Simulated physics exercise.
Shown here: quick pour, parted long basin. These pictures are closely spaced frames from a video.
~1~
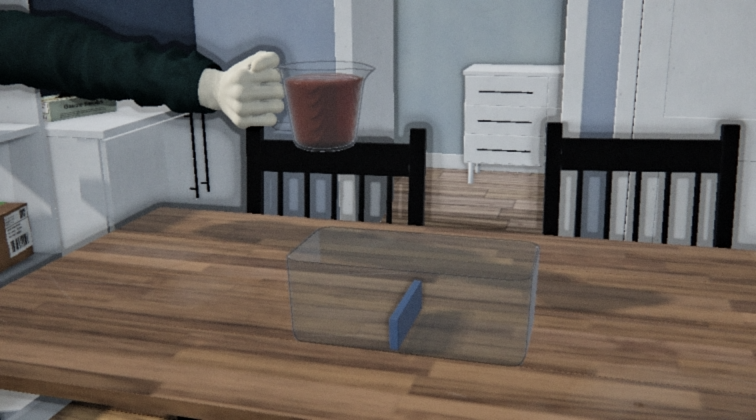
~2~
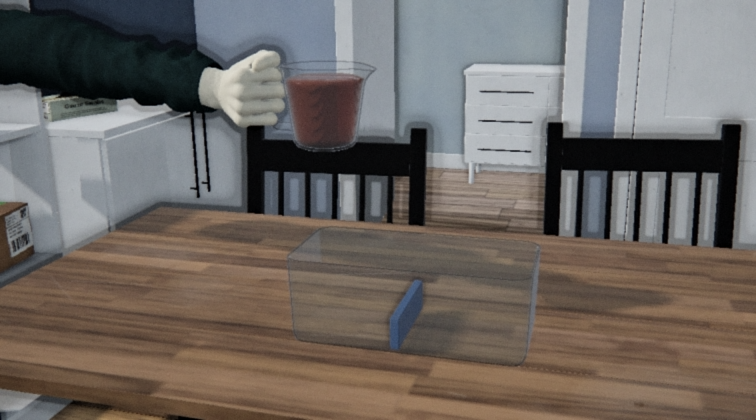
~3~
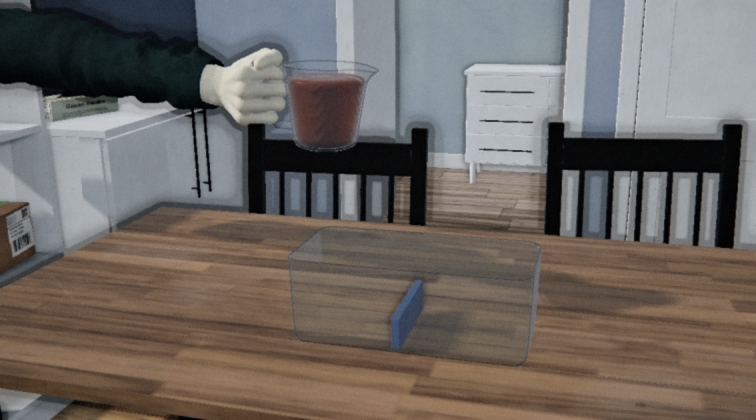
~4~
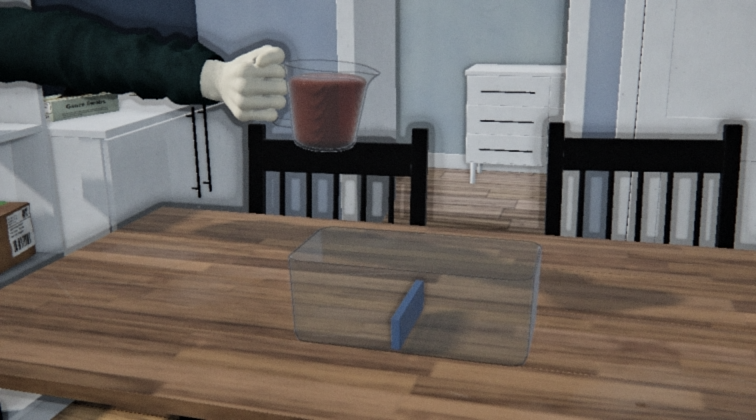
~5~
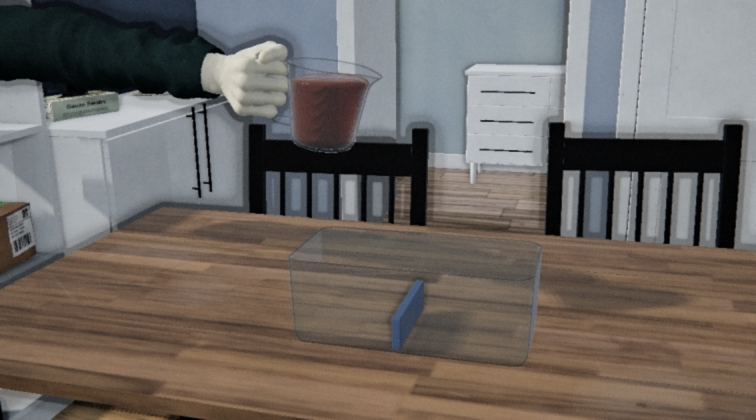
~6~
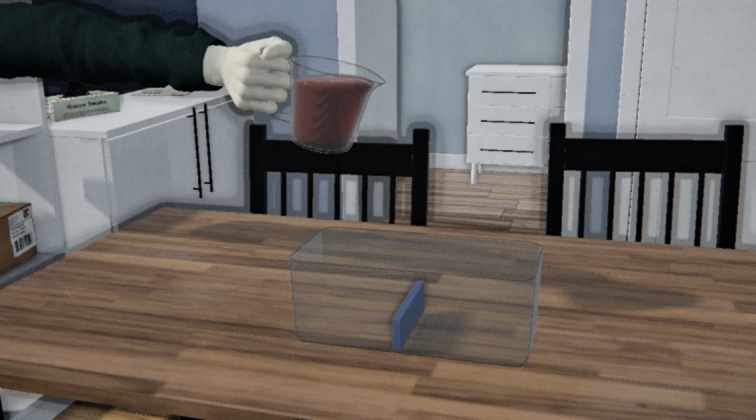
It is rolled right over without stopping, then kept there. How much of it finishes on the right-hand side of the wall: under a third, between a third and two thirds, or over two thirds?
I expect the share right of the wall to be beyond two thirds.
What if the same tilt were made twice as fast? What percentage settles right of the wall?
Roughly 65 in a hundred.
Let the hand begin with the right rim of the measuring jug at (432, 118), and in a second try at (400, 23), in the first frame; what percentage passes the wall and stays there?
95 %, then 90 %.
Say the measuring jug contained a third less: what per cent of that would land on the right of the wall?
Near 75 in a hundred.
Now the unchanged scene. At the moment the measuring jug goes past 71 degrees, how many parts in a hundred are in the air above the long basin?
Close to 25 per cent.
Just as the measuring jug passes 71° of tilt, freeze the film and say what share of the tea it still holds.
Roughly 65 %.
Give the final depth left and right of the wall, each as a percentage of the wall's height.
10 per cent for the left part, 50 for the right.
A moment on, the measuring jug is tipped part way and 65 per cent is still to pour, 0 is left of the wall and 9 right of it.
Next, the measuring jug is tipped right over and 8 per cent is still to pour, 3 is left of the wall and 71 right of it.
Then the measuring jug is tipped right over and 0 per cent is still to pour, 16 is left of the wall and 82 right of it.
Later the measuring jug is tipped right over and 0 per cent is still to pour, 16 is left of the wall and 82 right of it.
In the end 16 per cent lies left of the wall, 82 right of it and 2 outside.
